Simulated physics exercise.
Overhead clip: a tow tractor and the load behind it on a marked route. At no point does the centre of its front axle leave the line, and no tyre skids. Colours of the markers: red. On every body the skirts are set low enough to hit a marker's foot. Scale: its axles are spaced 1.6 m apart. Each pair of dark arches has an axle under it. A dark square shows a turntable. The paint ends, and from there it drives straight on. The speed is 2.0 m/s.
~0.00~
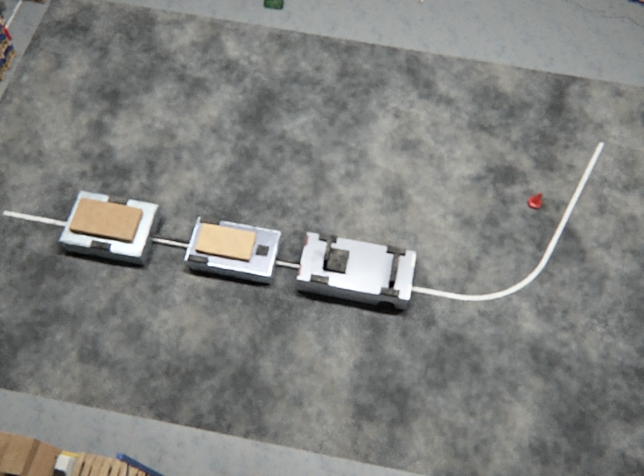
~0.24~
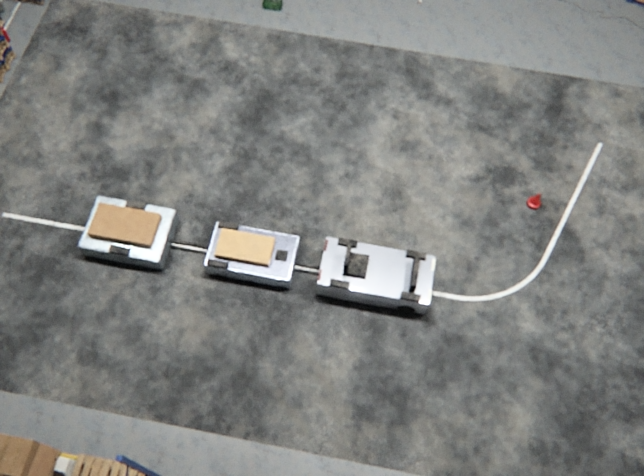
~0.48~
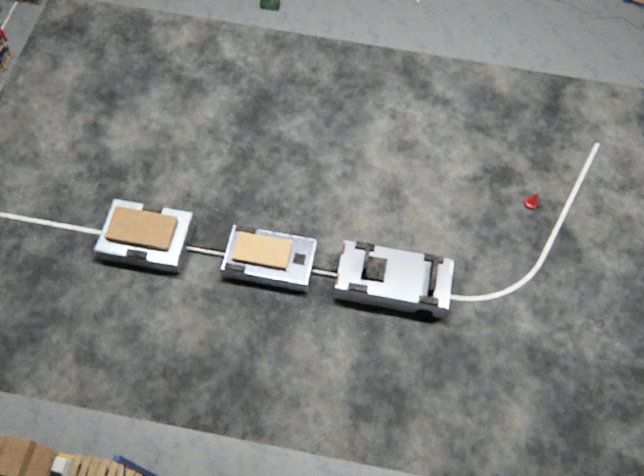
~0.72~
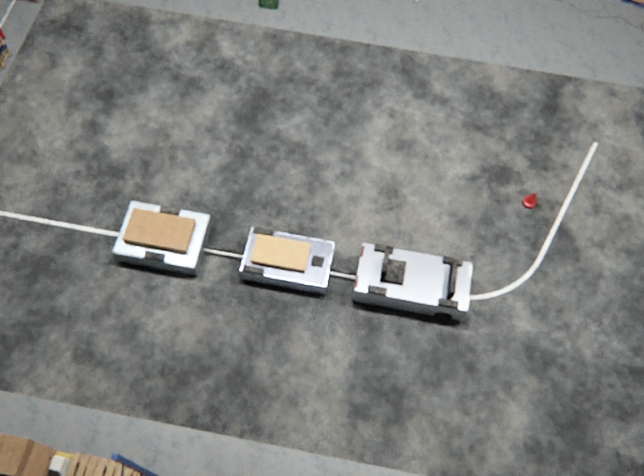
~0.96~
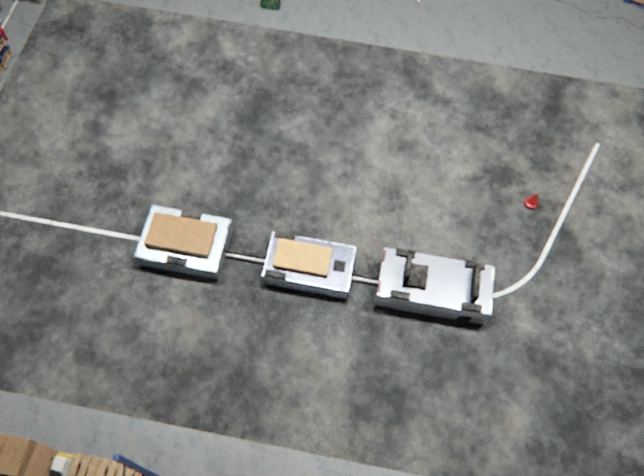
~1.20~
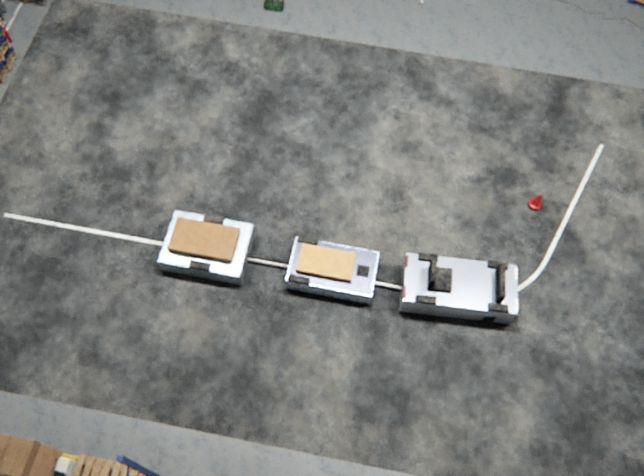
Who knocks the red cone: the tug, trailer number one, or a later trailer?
Contact is made first by the engine up front.
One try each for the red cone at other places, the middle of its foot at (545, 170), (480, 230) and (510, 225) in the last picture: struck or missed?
One: Gets hit. Two: Gets hit. Three: Gets hit.
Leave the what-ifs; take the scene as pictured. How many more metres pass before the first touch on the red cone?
Contact happens once about 3.5 m more has been driven.
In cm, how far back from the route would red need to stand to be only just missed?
Red: 55.
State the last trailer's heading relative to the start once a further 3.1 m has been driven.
Compared with the start, the last trailer heads some 0° away.
Then, 2.9 s in, the last axle is at (335, 266) of the last picture, on the line; the tow tractor has hit red.
Then, 3.8 s in, the last axle is at (399, 271) of the last picture, 15 cm off the line.
Then, 5.0 s in, the last axle is at (492, 247) of the last picture, 105 cm off the line.
Then, 6.3 s in, the last axle is at (562, 189) of the last picture, 45 cm off the line.
Then, 7.6 s in, the last axle is at (609, 124) of the last picture, 15 cm off the line; 1 of 1 struck in all.
